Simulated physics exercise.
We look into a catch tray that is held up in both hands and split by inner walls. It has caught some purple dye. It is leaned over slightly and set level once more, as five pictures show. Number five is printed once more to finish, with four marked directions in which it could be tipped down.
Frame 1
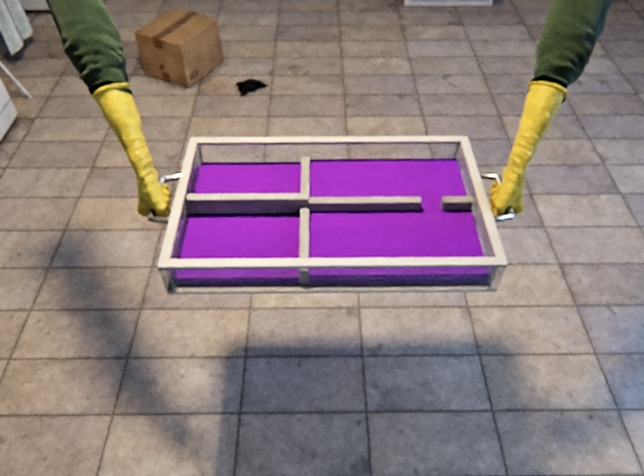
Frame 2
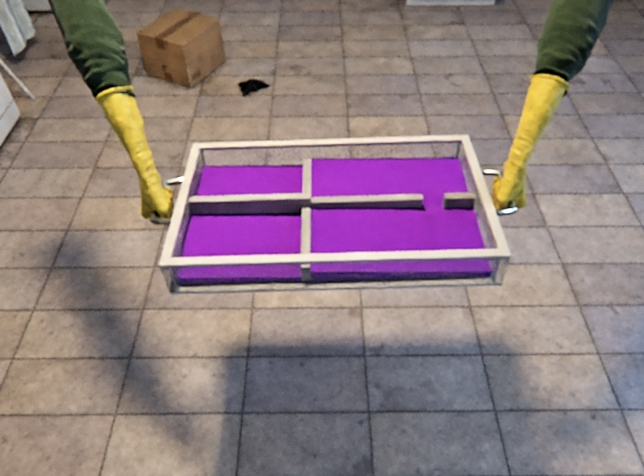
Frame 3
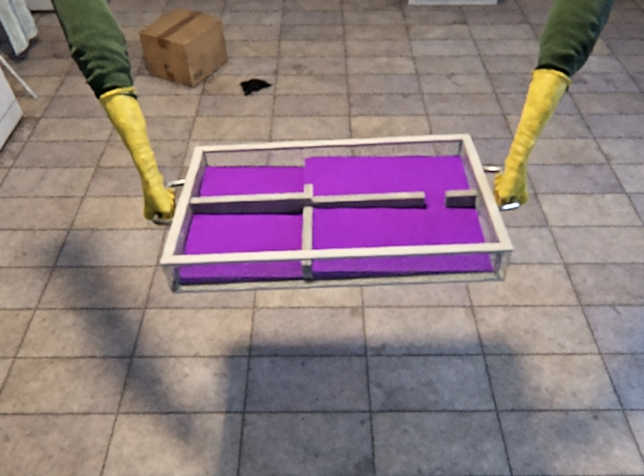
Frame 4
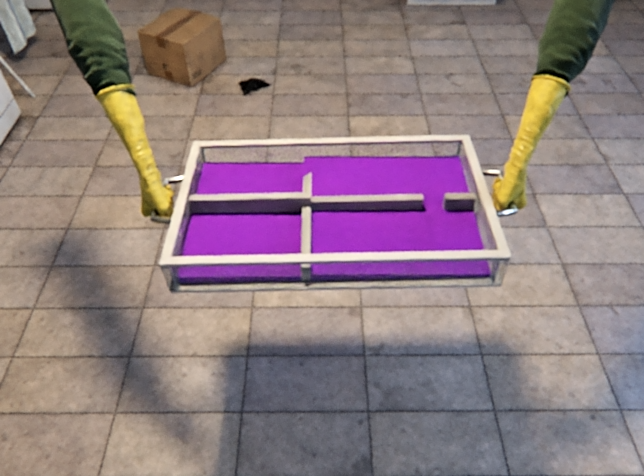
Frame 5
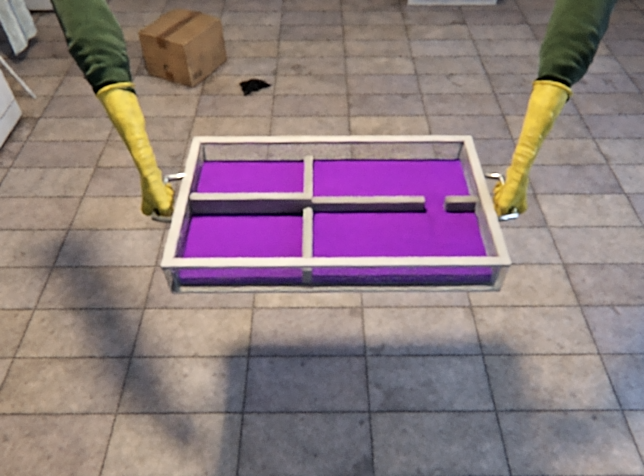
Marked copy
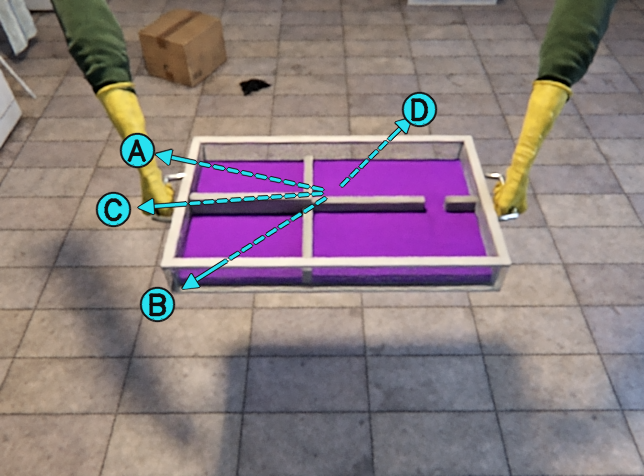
Two yellow-gloved hands tilt a divided tray of purple liquid slightly, then level it again.
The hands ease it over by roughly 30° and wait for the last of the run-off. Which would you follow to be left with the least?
Go for D.
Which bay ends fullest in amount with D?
That is the back right bay.
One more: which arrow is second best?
That would be B.
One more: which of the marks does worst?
That is arrow C.
On the marked copy, A ends at (161, 155); B ends at (187, 285); C ends at (143, 207); D ends at (407, 121).
If A is chosen, about 31 % stays in the tray, the largest part in the back left bay.
If B is chosen, about 23 % stays in the tray, the largest part in the front left bay.
If C is chosen, about 40 % stays in the tray, the largest part in the front left bay.
If D is chosen, about 17 % stays in the tray, the largest part in the back right bay.
